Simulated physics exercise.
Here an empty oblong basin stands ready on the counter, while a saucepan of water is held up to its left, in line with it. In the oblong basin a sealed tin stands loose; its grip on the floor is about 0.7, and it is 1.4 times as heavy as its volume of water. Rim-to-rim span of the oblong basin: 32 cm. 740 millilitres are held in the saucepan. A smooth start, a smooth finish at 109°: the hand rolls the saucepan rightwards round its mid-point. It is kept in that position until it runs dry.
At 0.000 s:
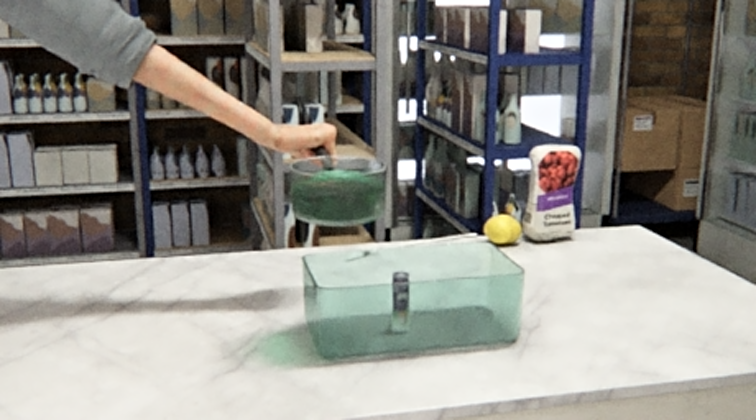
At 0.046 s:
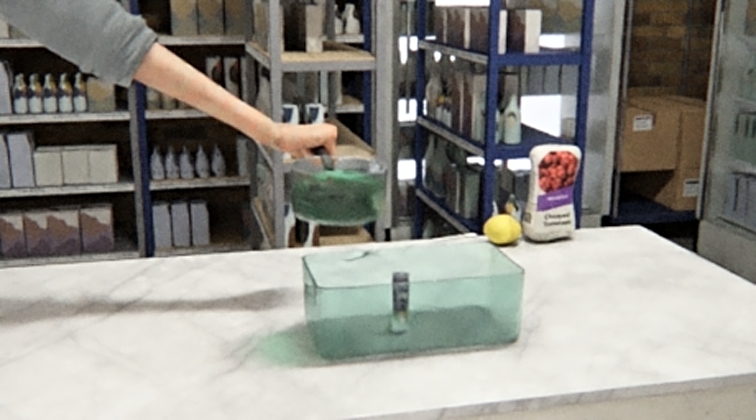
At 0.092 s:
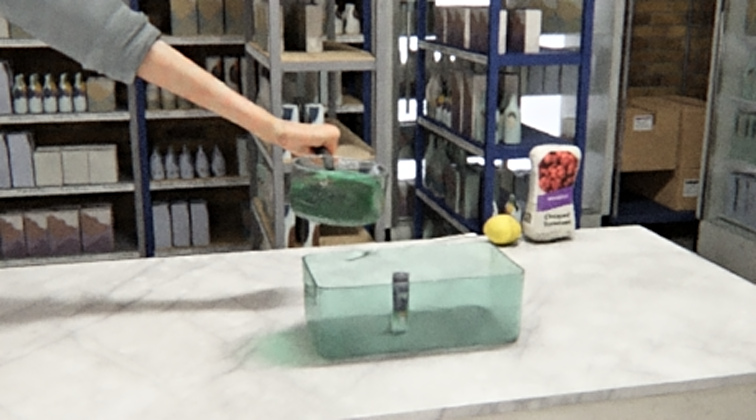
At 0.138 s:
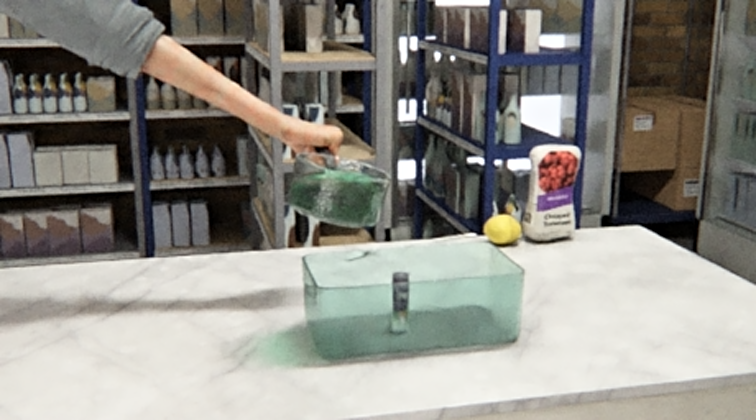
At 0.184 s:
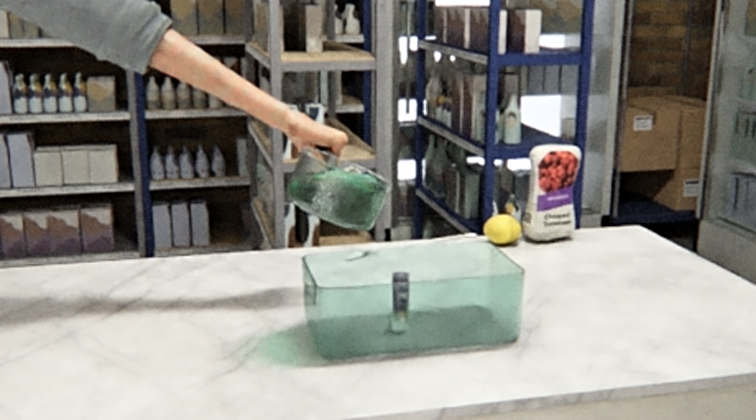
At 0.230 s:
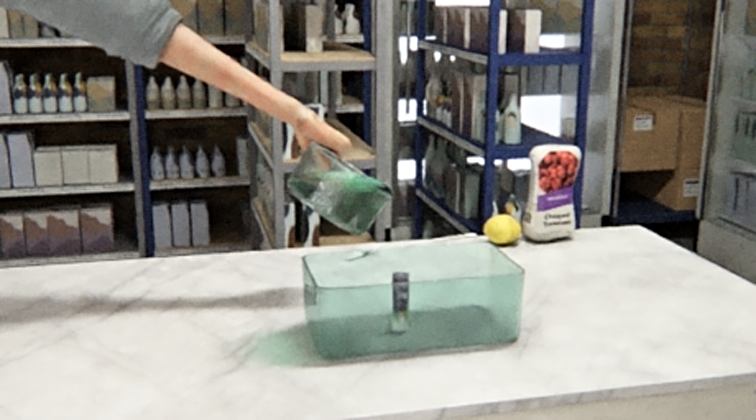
We see a hand holding a clear pan of greenish liquid above an empty oblong basin on a marble counter, near a lemon; the pan starts level, then the hand rolls it steadily rightwards into a clear tilt.
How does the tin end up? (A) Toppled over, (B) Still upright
The answer is B.
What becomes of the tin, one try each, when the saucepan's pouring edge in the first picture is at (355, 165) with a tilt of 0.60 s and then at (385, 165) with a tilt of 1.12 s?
Try 1: Tipped over; try 2: Still standing.
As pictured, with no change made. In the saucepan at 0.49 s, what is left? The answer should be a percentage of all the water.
Remaining: Near 24 % of the total.
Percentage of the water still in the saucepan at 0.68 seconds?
5 %.
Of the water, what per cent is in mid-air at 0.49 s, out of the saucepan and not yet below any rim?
Some 40 % is the figure.
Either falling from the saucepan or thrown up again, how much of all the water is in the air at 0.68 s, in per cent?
Airborne fraction: Approx. 5 %.
By 0.49 s the tilt is 100° and 25 per cent is still to pour; the tin stands where it began.
By 0.68 s the tilt is 109° and 5 per cent is still to pour; the tin stands where it began.
By 0.88 s the tilt is 109° and 0 per cent is still to pour; the tin stands where it began.
By 1.10 s the tilt is 109° and 0 per cent is still to pour; the tin stands where it began.
At rest the tin stands where it began.
